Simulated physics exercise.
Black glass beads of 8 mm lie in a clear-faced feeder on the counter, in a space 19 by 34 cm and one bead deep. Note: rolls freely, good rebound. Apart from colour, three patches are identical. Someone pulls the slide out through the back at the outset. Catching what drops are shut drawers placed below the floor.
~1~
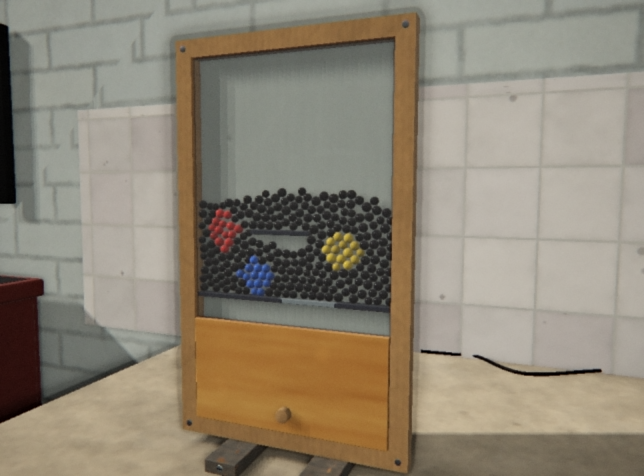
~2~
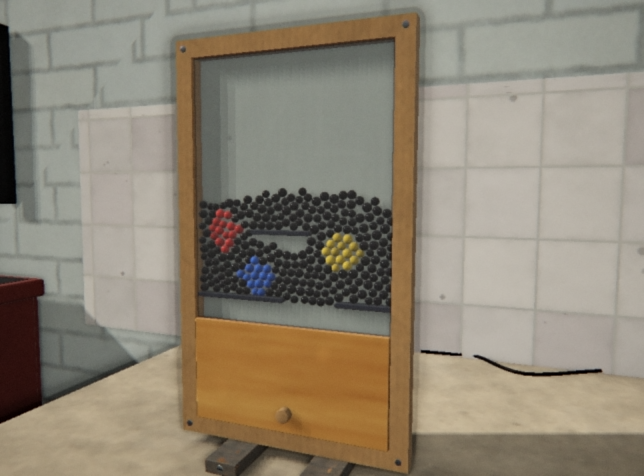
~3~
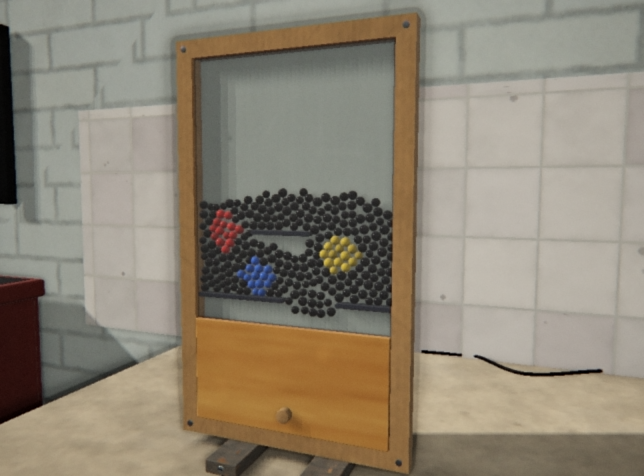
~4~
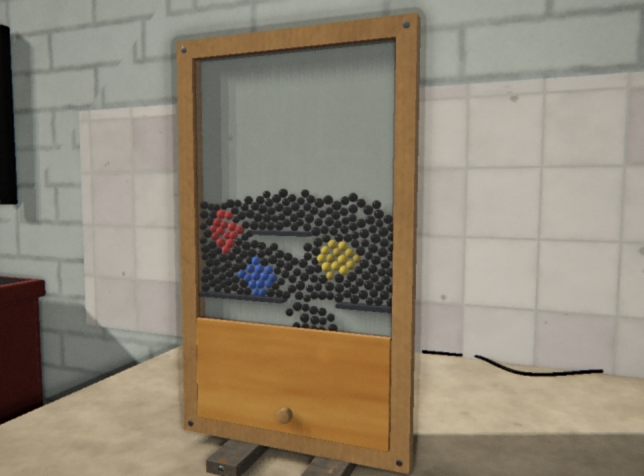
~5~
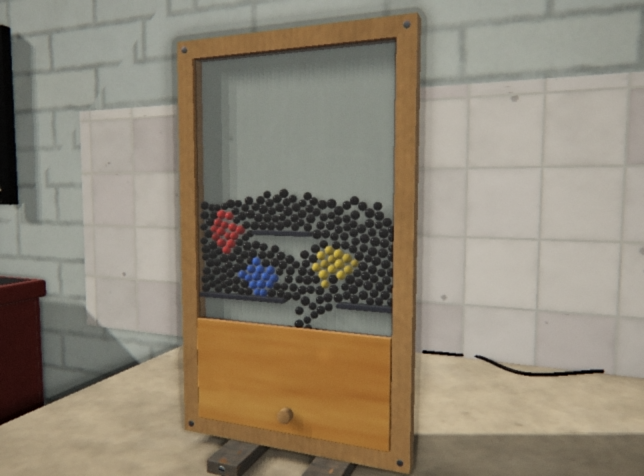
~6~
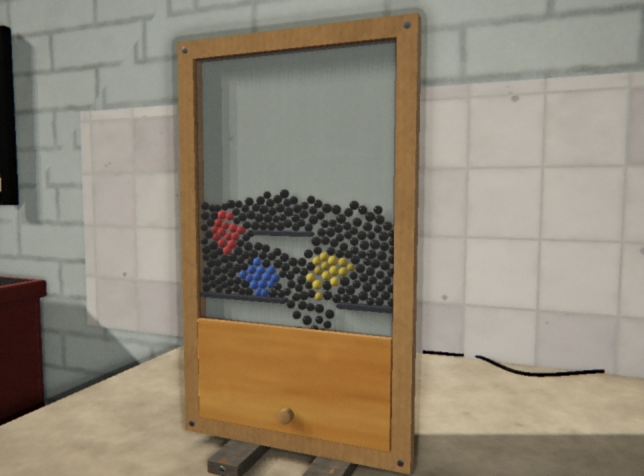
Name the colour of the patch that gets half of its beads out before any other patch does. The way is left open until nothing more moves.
The yellow patch gets there first.
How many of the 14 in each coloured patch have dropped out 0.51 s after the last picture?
Tally by patch: Blue = 12, red = 0, yellow = 14.
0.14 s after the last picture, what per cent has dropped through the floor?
By that time around 30 per cent has passed out below.
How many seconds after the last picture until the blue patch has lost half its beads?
Time: Close to 0.4 s.
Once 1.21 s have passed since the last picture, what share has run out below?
85 per cent, give or take.
Then, 0.14 s after the last picture, 30 % are out; out of 14, blue 0, red 0, yellow 13.
Then, 0.50 s after the last picture, 60 % are out; out of 14, blue 11, red 1, yellow 14.
Then, 1.21 s after the last picture, 85 % are out; out of 14, blue 14, red 12, yellow 14.
All still 2.1 s after it, 85 % are out; out of 14, blue 14, red 13, yellow 14; half out at blue 0.41 s, red 0.71 s, yellow 0.11 s.
